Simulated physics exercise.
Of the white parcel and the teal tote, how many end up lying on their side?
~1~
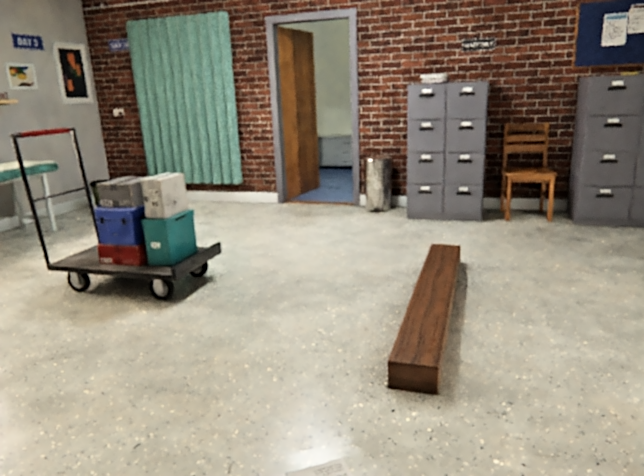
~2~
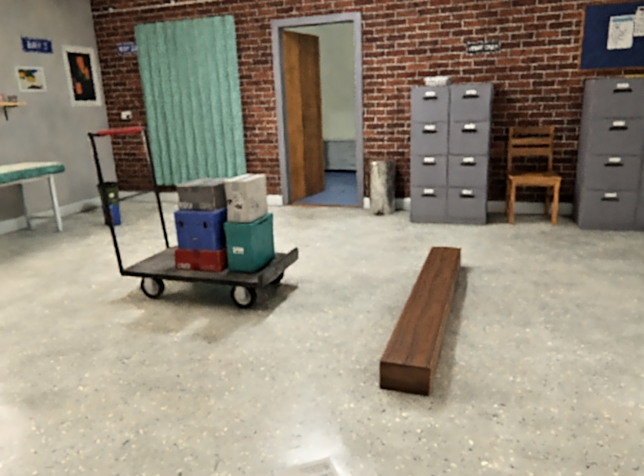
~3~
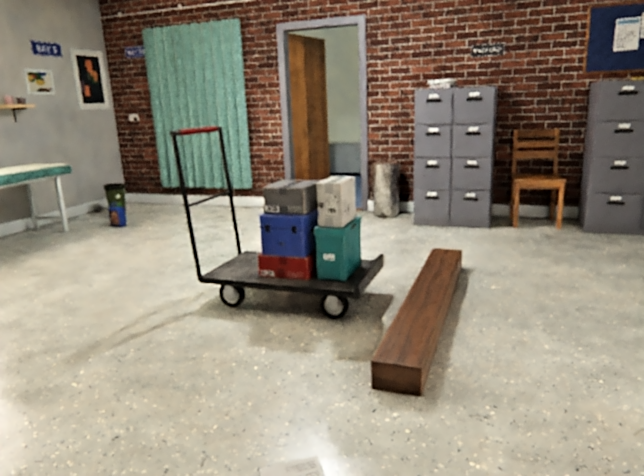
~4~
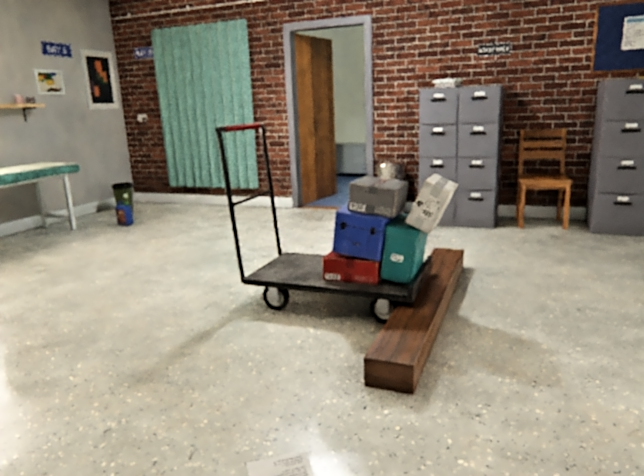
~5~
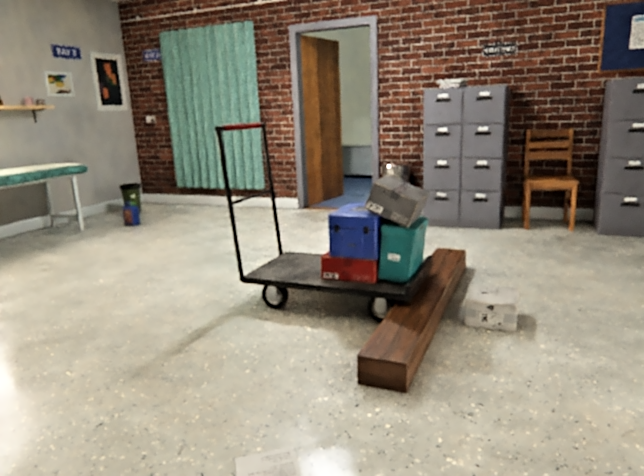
One of them does. The white parcel ends on its side on the floor, while the teal tote stays upright on the trolley.
